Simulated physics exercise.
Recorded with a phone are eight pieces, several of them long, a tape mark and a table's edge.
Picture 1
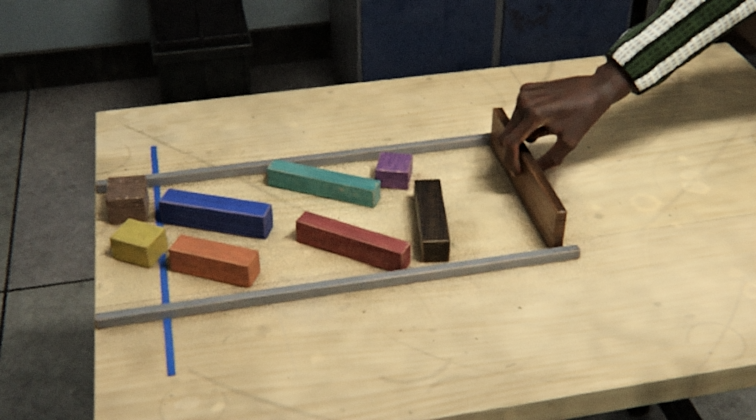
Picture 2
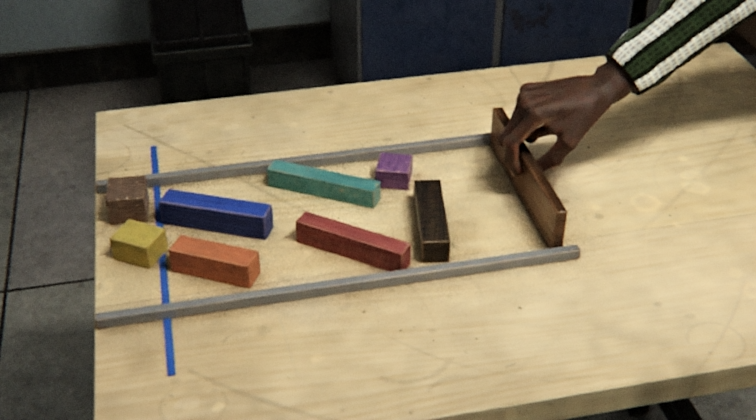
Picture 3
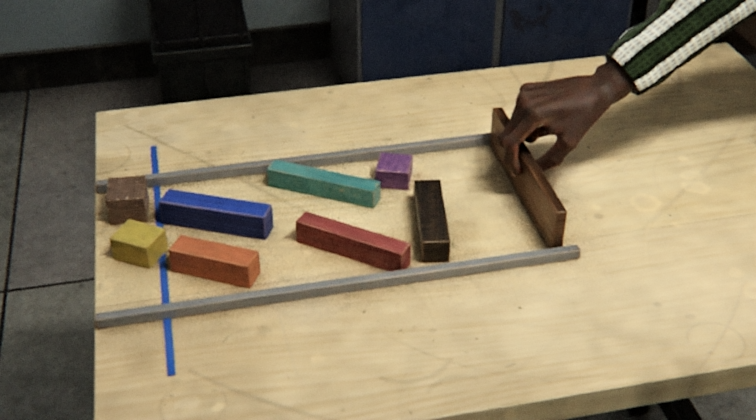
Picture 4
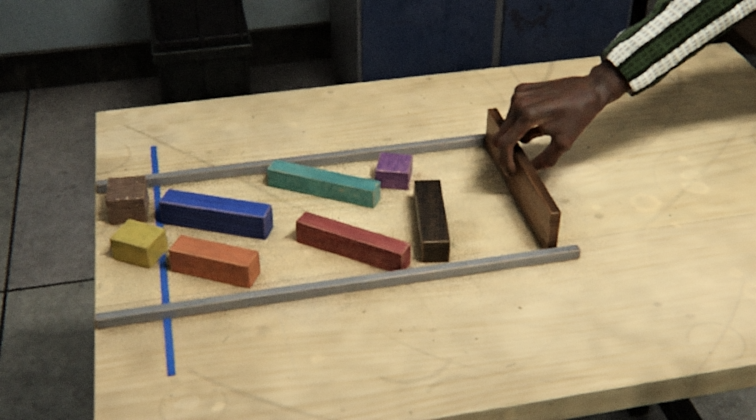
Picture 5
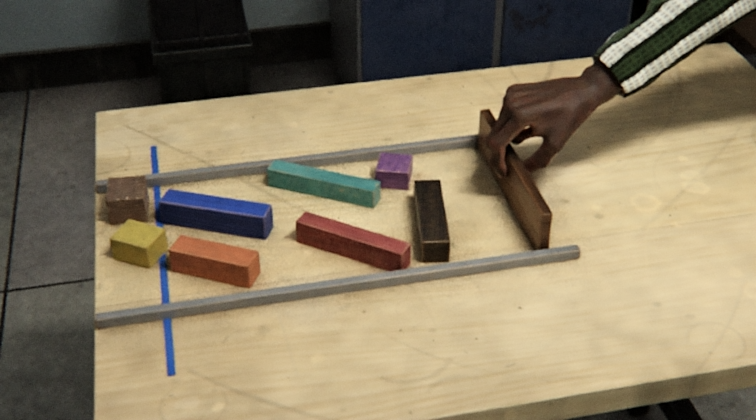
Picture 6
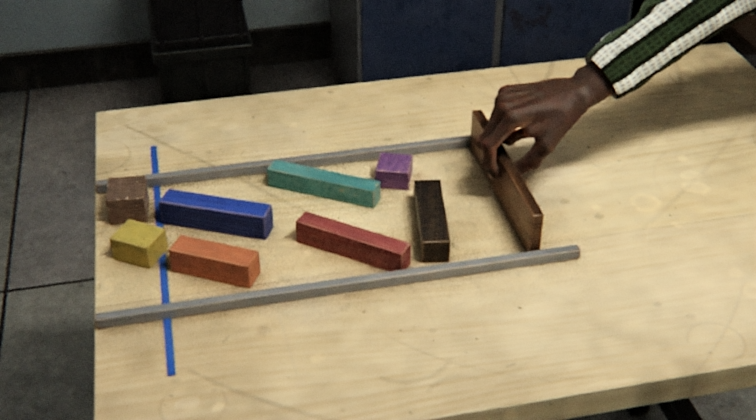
A dark hand in a green, white-striped knit sleeve grips an upright brown board at the right of a pale wooden table, seen from above at an angle. Between two grey rails lie brown and yellow blocks, blue, orange, turquoise and red bars, a purple block and a black bar, with blue tape at left. The hand holds still, then slides the board slightly left, touching no pieces, while the view stays fixed.
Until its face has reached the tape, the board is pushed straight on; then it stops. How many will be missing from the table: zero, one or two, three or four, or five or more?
You'd see three or four pieces leave the end and fall.
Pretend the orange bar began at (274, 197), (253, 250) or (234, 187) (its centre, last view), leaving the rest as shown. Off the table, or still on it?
The orange bar stays on; survives; is lost.
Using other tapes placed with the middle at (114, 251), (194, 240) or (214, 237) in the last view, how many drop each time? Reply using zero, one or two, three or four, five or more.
Count per stopping tape, as listed: More than four, one to two, 1 or 2.
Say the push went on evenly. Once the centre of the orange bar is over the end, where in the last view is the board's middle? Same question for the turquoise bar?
First one: Around (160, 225). Other one: Around (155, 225).
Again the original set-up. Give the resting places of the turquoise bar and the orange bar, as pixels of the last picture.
About (100, 207), and the other about (97, 278).
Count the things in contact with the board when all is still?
2 are in contact with it.
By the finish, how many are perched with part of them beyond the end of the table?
2 in all.
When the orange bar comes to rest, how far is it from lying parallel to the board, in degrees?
Roughly 0° out of line.
A little later, none off yet; brown block at rest near (128, 199); yellow block at rest near (139, 243); orange bar at rest near (215, 261).
When it is over, the number that fall off is three or four; down, blue stick, yellow block and brown block.
